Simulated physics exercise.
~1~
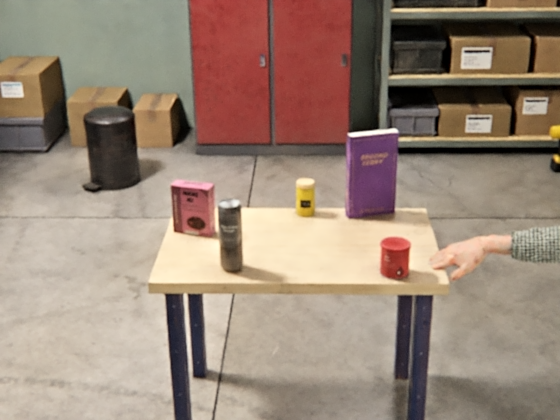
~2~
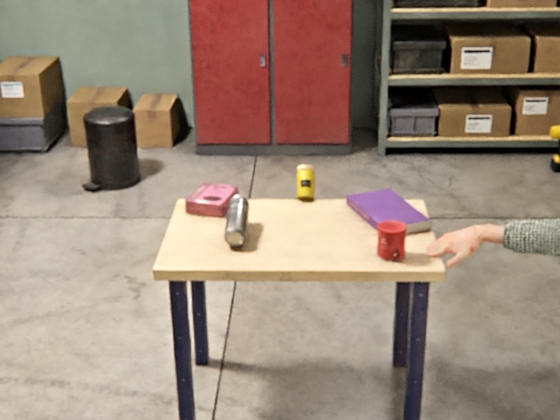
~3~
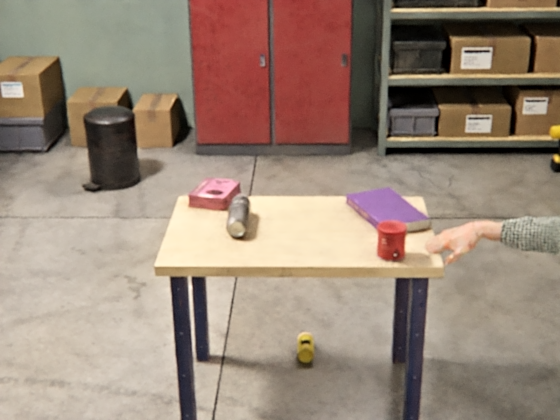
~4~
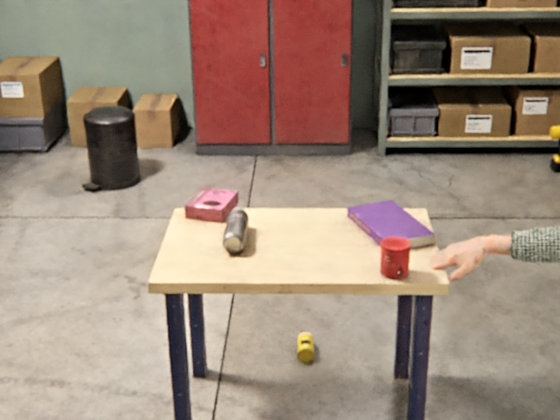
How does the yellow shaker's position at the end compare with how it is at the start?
At the start the yellow shaker stands upright on the table, but by the end it is lying on its side on the floor.
